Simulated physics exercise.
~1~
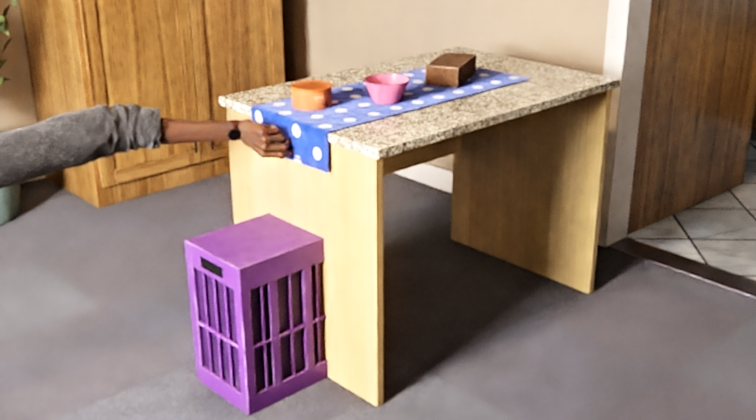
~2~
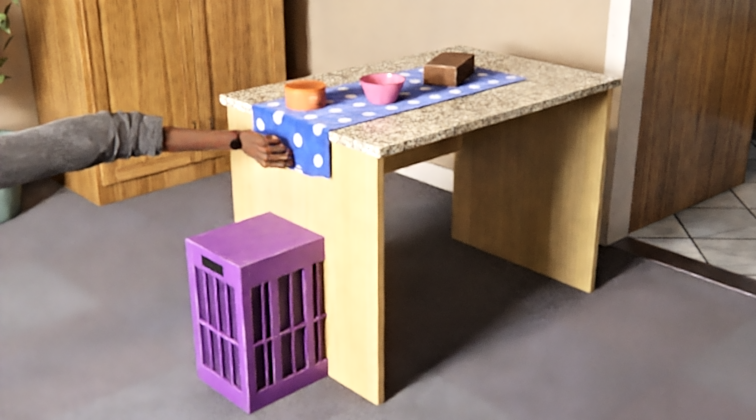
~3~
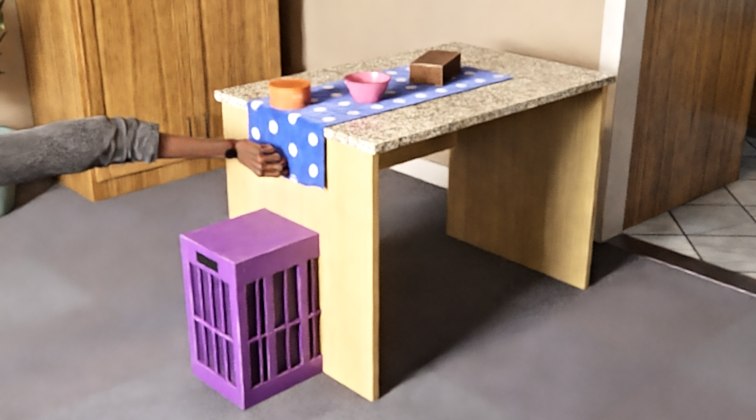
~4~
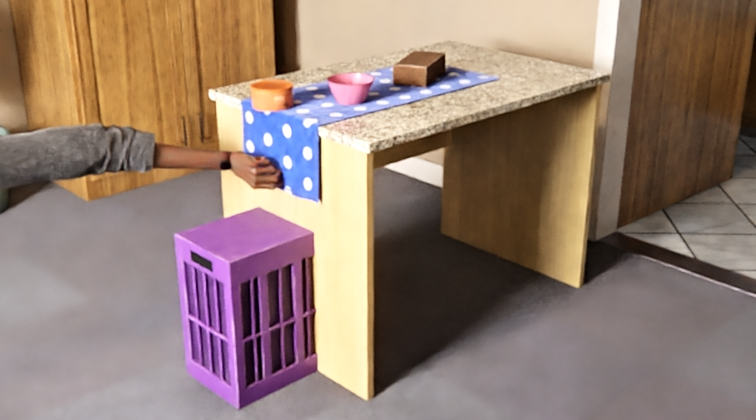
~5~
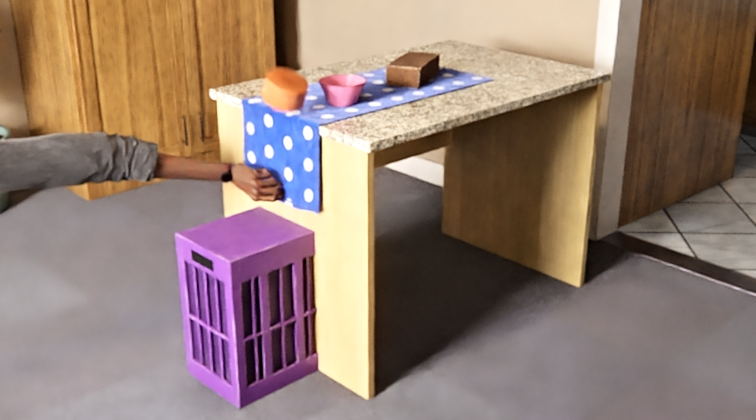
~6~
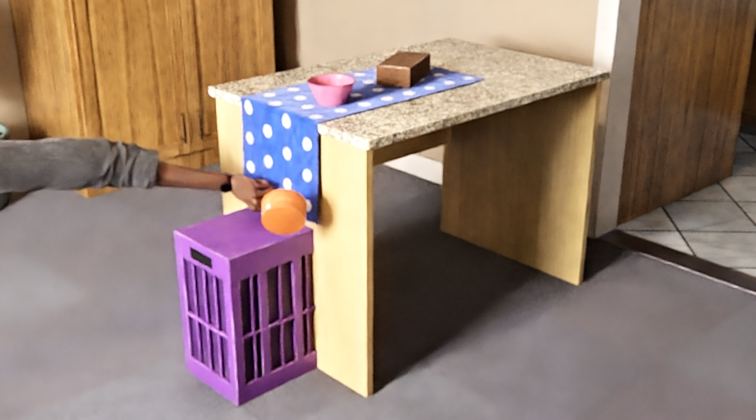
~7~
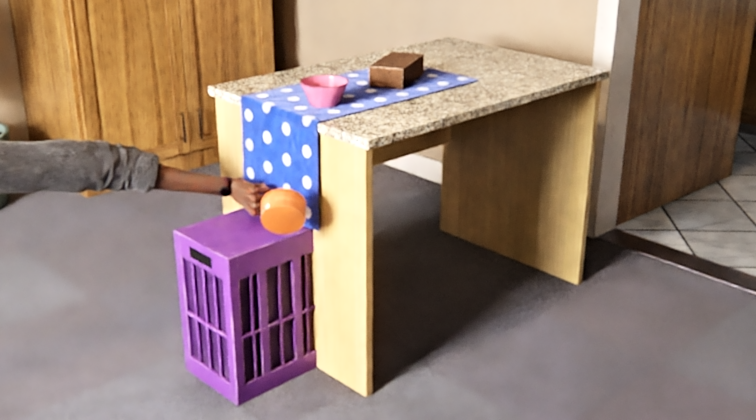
At a granite-topped desk, a hand pulling a polka-dot cloth down toward a purple crate, orange tub tipping off, pink bowl staying on.
